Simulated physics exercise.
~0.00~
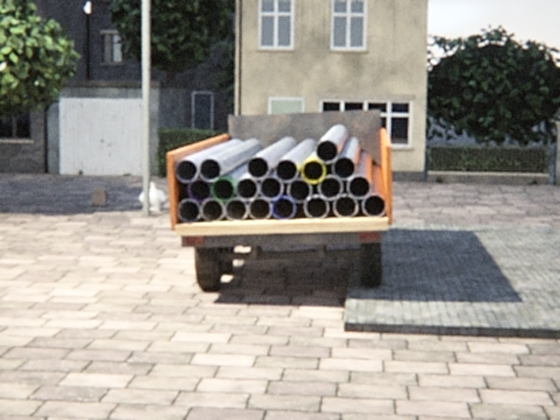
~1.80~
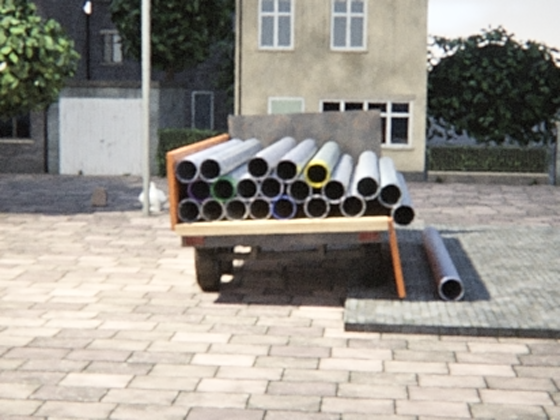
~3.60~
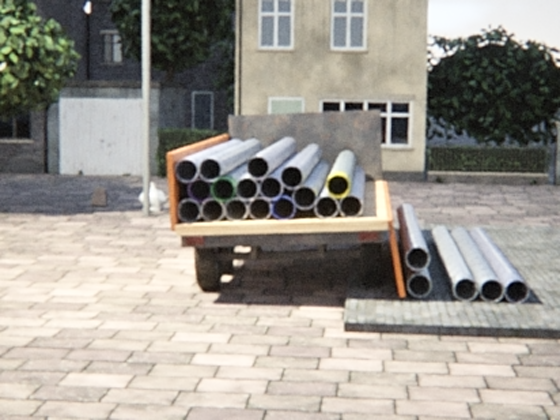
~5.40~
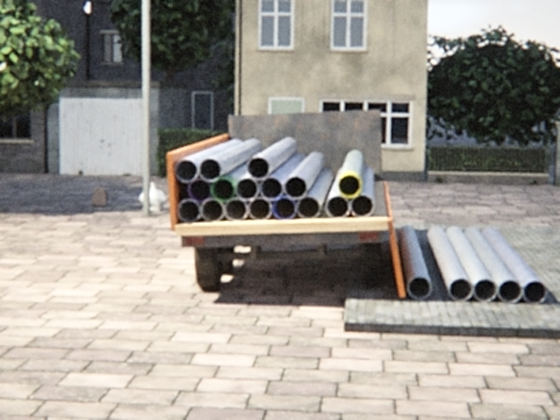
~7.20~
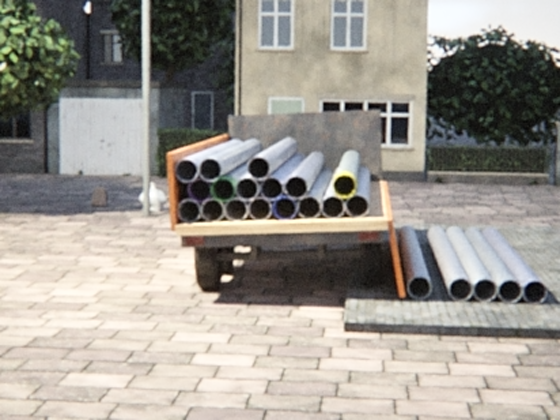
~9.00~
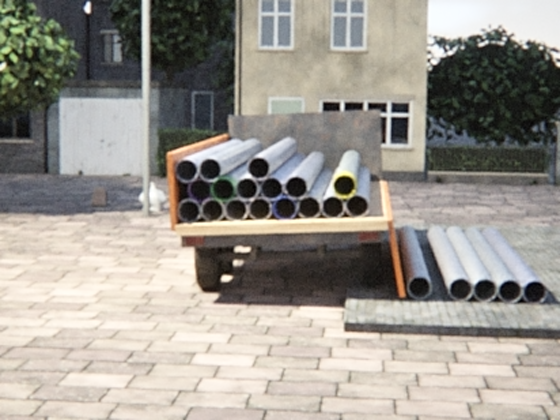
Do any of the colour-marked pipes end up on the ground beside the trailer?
No, the yellow, green, purple and blue pipes are all still on the trailer at the end. Only plain grey ones lie on the ground to the right.
Parked trailer dropping its right side board, several steel pipes rolling off onto the paving while the yellow-marked pipe settles still aboard.
